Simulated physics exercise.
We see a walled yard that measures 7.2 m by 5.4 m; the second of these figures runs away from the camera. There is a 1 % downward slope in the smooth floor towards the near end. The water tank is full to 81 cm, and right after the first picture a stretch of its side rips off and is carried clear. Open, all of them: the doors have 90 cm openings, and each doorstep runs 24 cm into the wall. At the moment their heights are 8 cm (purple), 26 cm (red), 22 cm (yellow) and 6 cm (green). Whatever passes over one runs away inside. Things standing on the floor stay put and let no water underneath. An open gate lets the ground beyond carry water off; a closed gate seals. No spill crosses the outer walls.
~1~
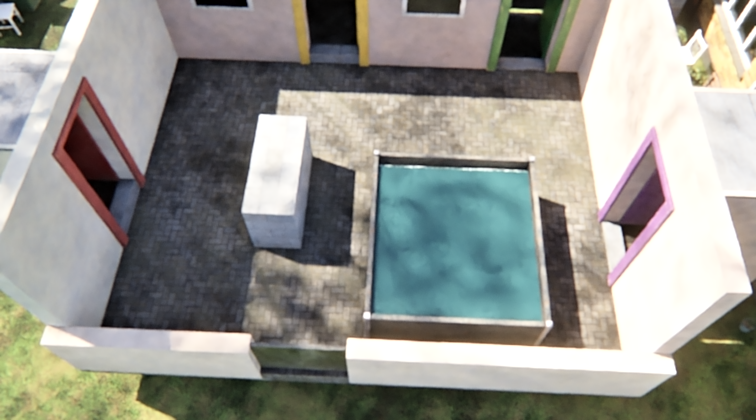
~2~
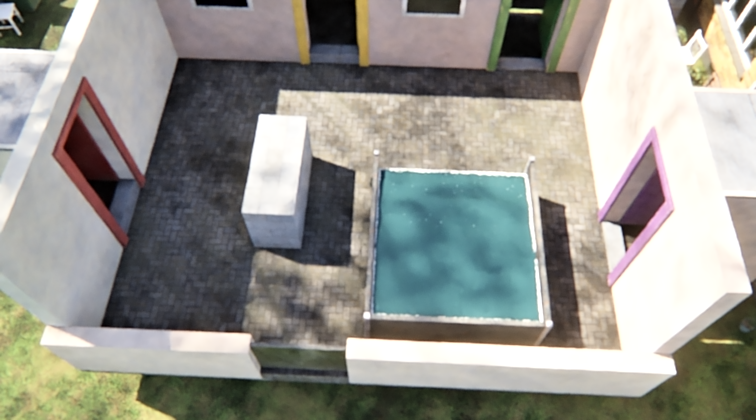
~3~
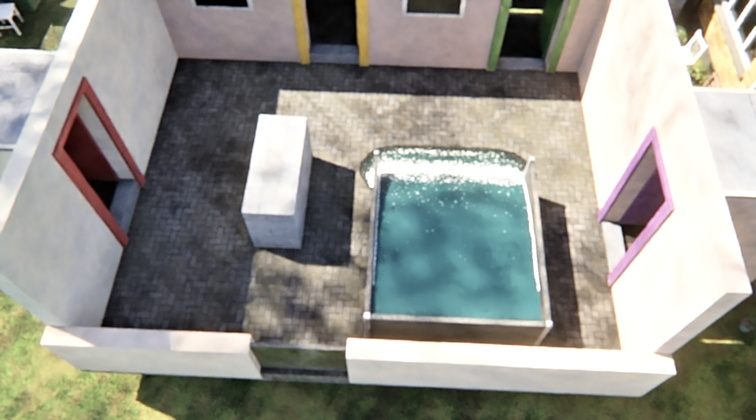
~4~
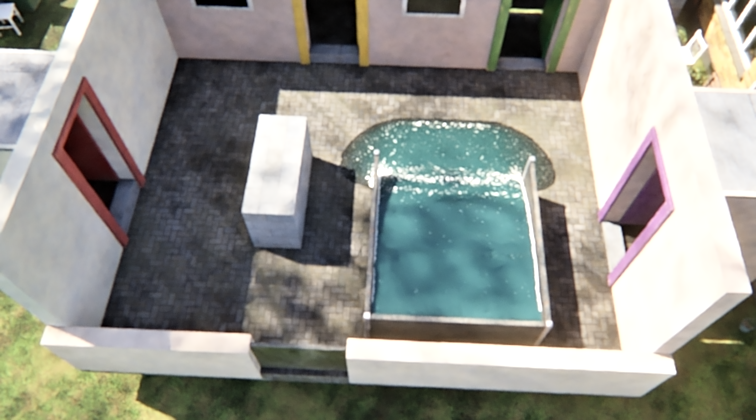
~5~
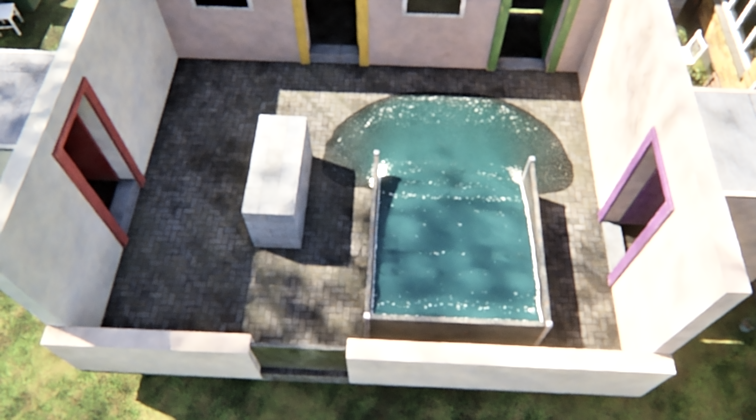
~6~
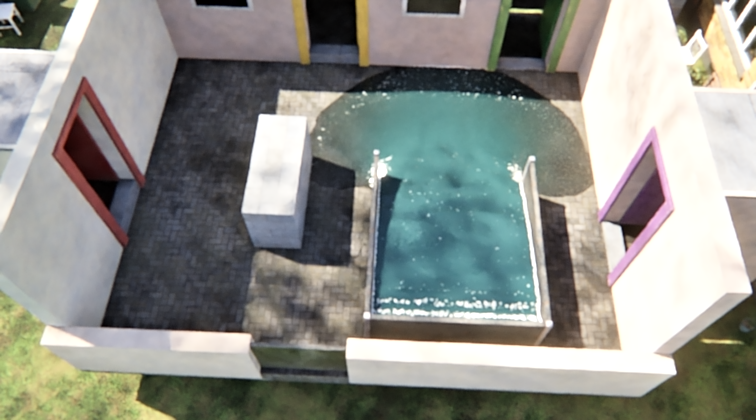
Teal water pouring out of a square tank as its far side opens, spreading across the paving of a walled yard.
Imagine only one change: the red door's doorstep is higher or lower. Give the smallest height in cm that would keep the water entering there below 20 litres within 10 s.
Roughly 7.5 cm.
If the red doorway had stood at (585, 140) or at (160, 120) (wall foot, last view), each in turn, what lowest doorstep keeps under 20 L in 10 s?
About 17 cm for the first and 20 cm for the second.
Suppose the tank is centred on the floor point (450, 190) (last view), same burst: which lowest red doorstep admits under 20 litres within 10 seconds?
You'd need some 10.0 cm.
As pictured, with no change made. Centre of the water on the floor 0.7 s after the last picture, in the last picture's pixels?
Centre of mass: About (443, 201) px.
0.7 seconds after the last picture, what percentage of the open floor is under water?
Around 35 per cent of the floor.
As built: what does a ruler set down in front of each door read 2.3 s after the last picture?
Lab note, depth in cm: Purple 0; red 0; yellow 22; green 30.
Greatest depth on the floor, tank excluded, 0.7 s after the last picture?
About 48 cm at most.
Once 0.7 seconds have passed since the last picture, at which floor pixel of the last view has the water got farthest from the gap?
Lab note: Front tip approx. at (275, 75).
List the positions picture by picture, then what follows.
In the first frame, still water, 81 cm deep, in the water tank at (455, 235); the red door at (109, 176) is dry.
In the second frame, the gap is on the far side, the front 0.2 m out at a hidden place; the back of the water tank holds 81 cm.
In the third frame, the front is at (398, 149), 0.8 m from the gap on the far side; 1.8 m2 of floor is wet, 81 cm left at the back.
In the fourth frame, the front is at (395, 123), 1.3 m from the gap on the far side; 3.6 m2 of floor is wet, 81 cm left at the back.
In the fifth frame, water pours out on the far side and has run 1.9 m, to (410, 96); about 9 cm deep outside, 78 cm at the back.
In the sixth frame, the front is at (407, 68), 2.6 m from the gap on the far side; 8.8 m2 of floor is wet, 69 cm left at the back; 2.8 m in a straight line remain to the red door at (109, 176).
Then, 0.7 s after the last picture water covers 35 % of the floor, deepest (48 cm) near (438, 74); it has not reached the red door.
Then, 2.3 s after the last picture water covers 50 % of the floor, deepest (37 cm) near (175, 72); it has not reached the red door.
Then, 9.3 s after the last picture water covers 95 % of the floor, deepest (20 cm) near (412, 362); 7 cm at the red door, 0 litres in over its 26 cm doorstep.
At the red door as built, the water peaked near 13 cm, 4.5 s after the last picture.
With a doorstep of 6 cm, 33 litres would have come in within the 10 s; with 8.5 cm, 12 litres. So under 20 litres takes about 7.5 cm.
